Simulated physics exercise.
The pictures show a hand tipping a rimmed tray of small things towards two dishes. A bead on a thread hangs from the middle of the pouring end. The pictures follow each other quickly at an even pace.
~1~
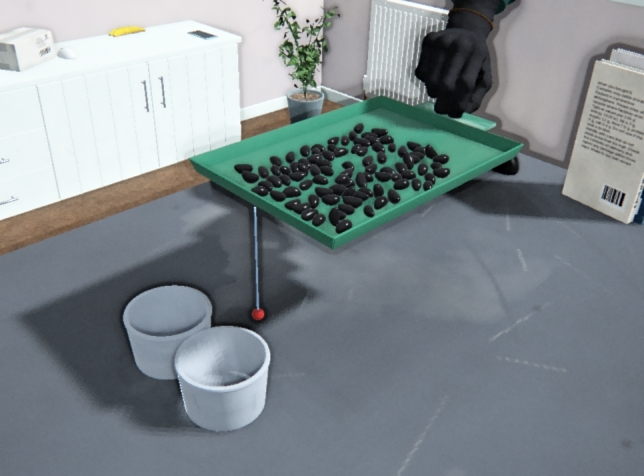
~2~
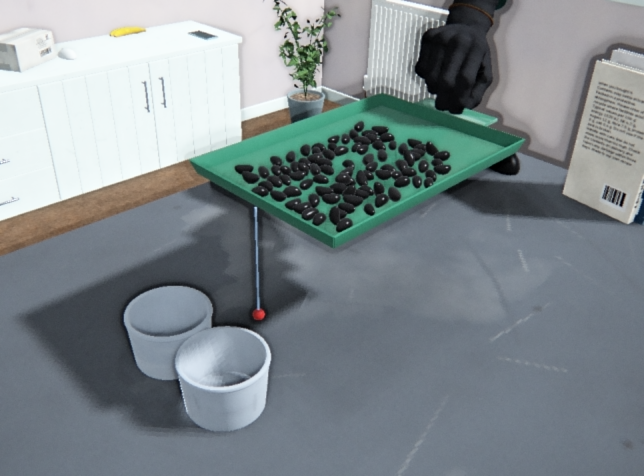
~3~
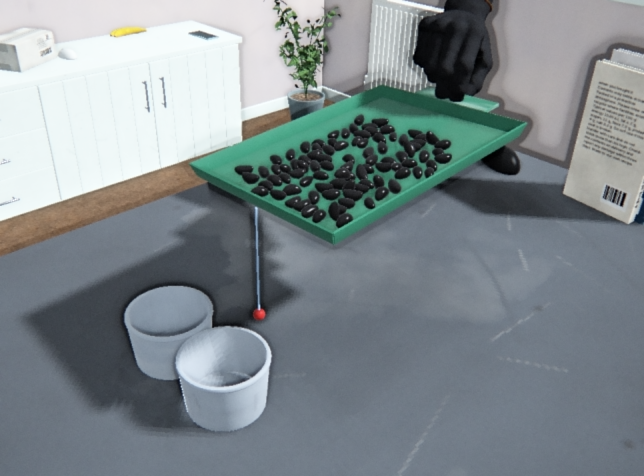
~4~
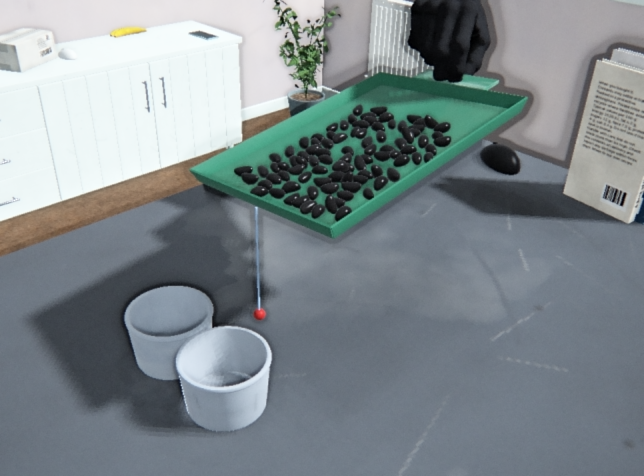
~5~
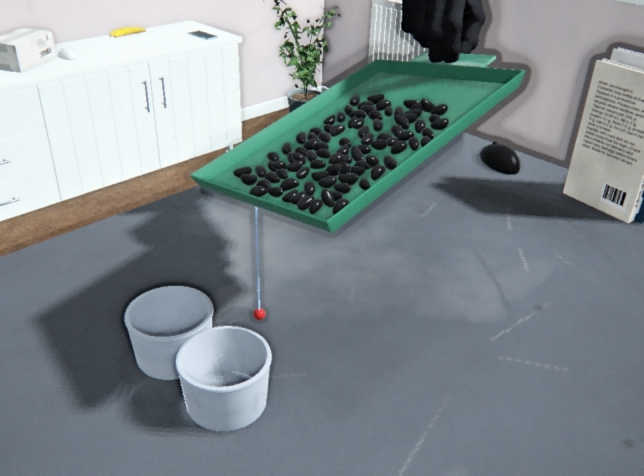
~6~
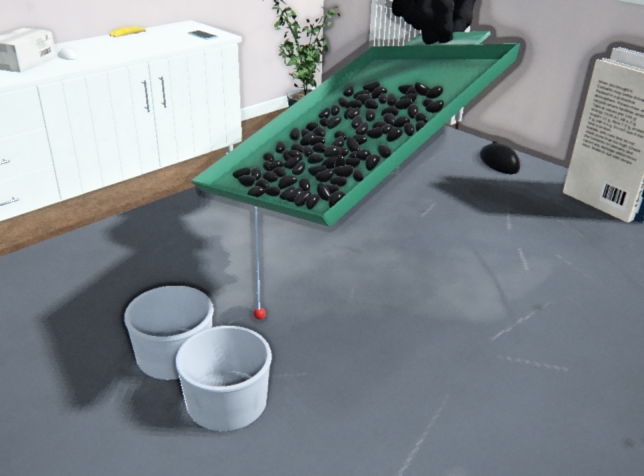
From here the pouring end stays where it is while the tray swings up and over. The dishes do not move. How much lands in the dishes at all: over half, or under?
In the dishes lies less than half of it.
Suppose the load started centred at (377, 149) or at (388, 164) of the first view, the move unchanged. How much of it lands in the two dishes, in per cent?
In turn 30 and 20 in a hundred.
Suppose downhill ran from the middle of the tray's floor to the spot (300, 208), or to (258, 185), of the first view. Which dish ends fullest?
At the first place the right-hand dish, at the second the dish on the left.
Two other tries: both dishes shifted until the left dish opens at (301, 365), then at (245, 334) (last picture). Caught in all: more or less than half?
In turn: Less than half; less than half.
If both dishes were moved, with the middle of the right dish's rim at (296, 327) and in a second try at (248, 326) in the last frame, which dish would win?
The first try: The left dish. The second: The left one.
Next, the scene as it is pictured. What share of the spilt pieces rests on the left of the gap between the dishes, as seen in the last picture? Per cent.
It comes to 40 per cent or so.
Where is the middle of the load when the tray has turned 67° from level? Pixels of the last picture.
Roughly at (238, 169).
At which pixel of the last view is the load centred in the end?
Near (210, 325).
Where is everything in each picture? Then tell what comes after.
In the first picture, corners of the pouring end at (196, 158) and (334, 234), level; middle of the load at (347, 175), black beans; left dish at (135, 347); right dish at (187, 396); bead on its thread at (258, 314).
In the second picture, corners of the pouring end at (196, 159) and (334, 232), level; middle of the load at (347, 174).
In the third picture, corners of the pouring end at (196, 163) and (333, 229), tipped barely, lowest at the left corner; middle of the load at (347, 168).
In the fourth picture, corners of the pouring end at (196, 168) and (331, 223), tipped a little, lowest at the left corner; middle of the load at (346, 160).
In the fifth picture, corners of the pouring end at (196, 174) and (328, 217), tipped clearly, lowest at the left corner; middle of the load at (343, 152).
In the sixth picture, corners of the pouring end at (197, 179) and (324, 211), tipped clearly, lowest at the left corner; middle of the load at (339, 144); left dish at (136, 347); right dish at (189, 396).
Soon, tray tipped steeply; most on the tray; a stray few in the left dish; a stray few outside both; a small part in the air.
A while on, tray tipped past a quarter turn; a stray few in the right dish; about a quarter in the left dish; about two thirds outside both; a small part in the air.
Towards the end, tray tipped past a quarter turn; a stray few in the right dish; about a quarter in the left dish; most outside both.
Finally, tray tipped past a quarter turn; a stray few in the right dish; about a quarter in the left dish; most outside both.
